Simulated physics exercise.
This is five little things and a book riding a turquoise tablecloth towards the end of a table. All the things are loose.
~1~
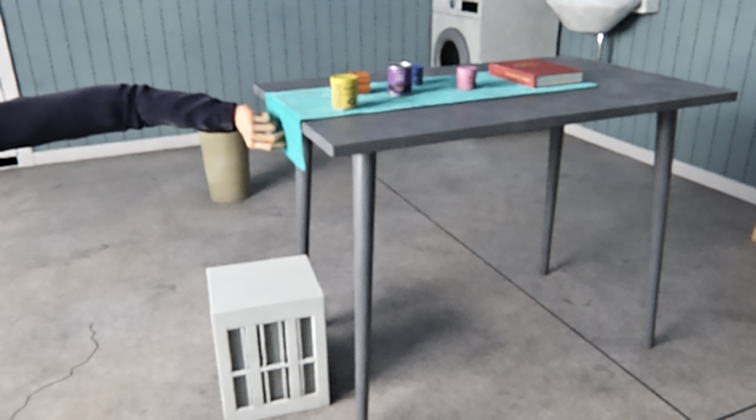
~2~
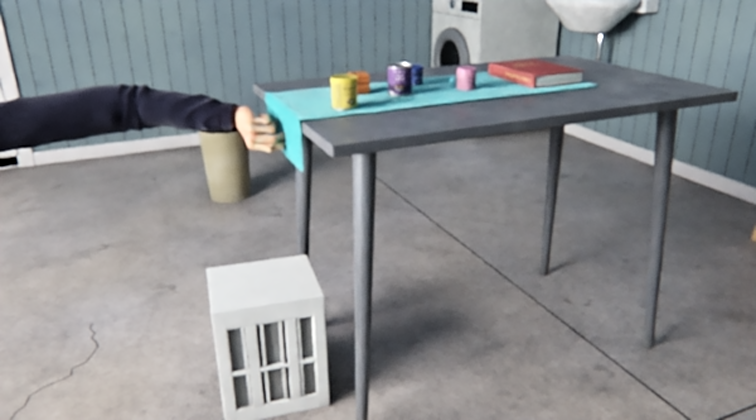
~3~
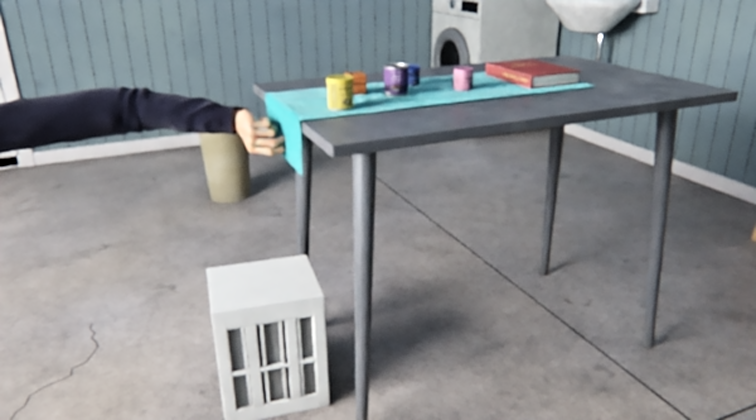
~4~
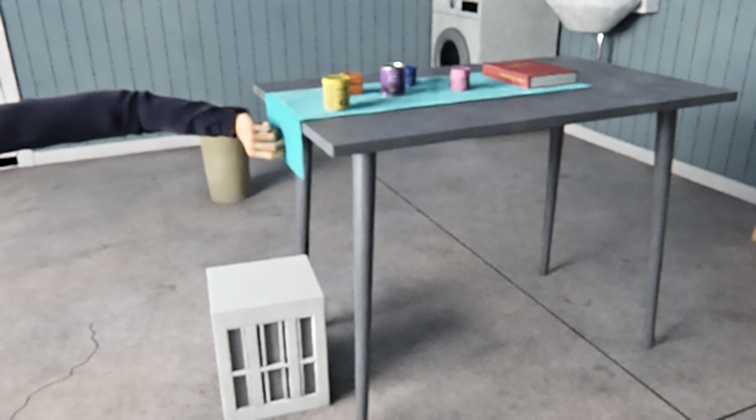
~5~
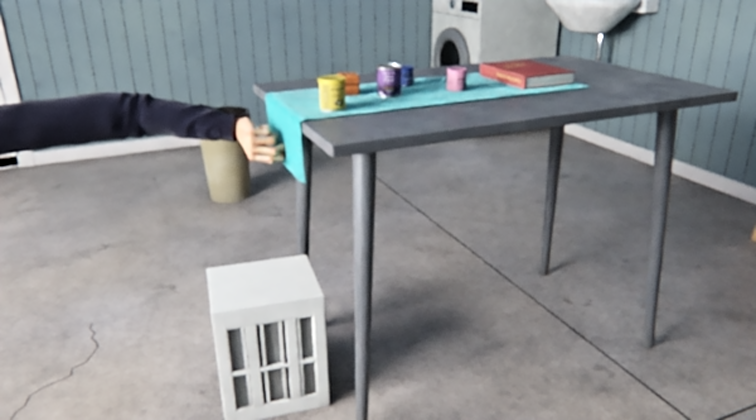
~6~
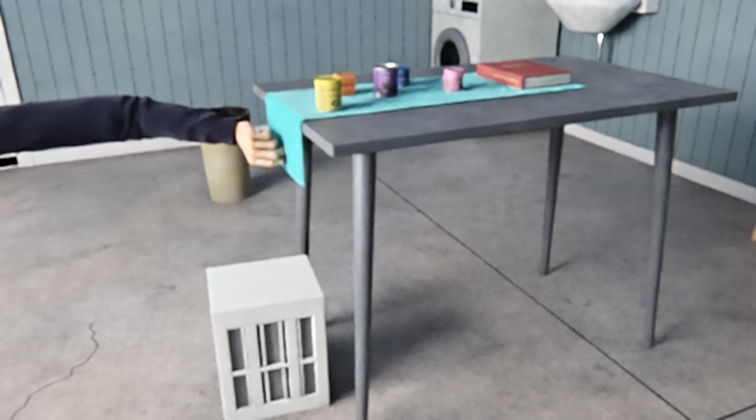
In a room with pale blue panelled walls and a concrete floor, a still camera looks slightly down on a dark grey table. A yellow can, a small orange item, purple, blue and pink containers and a red book sit on a turquoise cloth, with a white crate below. A dark-sleeved arm reaches from the left to the cloth's hanging end, which lowers slightly as the cloth and everything on it slide slowly left together.
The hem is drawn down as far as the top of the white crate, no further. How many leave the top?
The table loses three.
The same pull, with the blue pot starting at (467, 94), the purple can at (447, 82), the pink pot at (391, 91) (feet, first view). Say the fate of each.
The blue pot does not fall; the purple can keeps its place on top; the pink pot tumbles off.
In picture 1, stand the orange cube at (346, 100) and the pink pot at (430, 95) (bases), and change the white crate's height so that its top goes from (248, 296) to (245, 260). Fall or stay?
The orange cube falls, the pink pot survives.
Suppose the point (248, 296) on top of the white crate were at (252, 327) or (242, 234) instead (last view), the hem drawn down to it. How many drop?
In that case 4 and 1.
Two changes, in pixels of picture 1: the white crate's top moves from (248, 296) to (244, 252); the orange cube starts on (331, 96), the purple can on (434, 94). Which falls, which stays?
The orange cube falls, the purple can does not fall.
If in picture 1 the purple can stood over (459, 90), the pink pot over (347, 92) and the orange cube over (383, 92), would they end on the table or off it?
The purple can survives, the pink pot goes over, the orange cube tumbles off.
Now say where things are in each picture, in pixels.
In the first frame, hem (304, 171); yellow can (344, 77); orange cube (359, 73); purple can (400, 65); blue pot (413, 66); pink pot (467, 68); top of the crate (248, 296).
In the second frame, hem (303, 171); yellow can (344, 77).
In the third frame, hem (302, 175); orange cube (355, 74).
In the fourth frame, hem (304, 179); purple can (393, 66); top of the crate (248, 296).
In the fifth frame, hem (305, 183); blue pot (403, 67).
In the sixth frame, hem (305, 188); yellow can (328, 78); orange cube (344, 75); purple can (386, 66); blue pot (399, 68); pink pot (454, 69).
A little later, hem near (288, 230); yellow can gone.
Next, hem on the crate; yellow can and orange cube gone.
When it is over, hem on the crate; yellow can, orange cube and purple can gone. The count of fallen things is three.
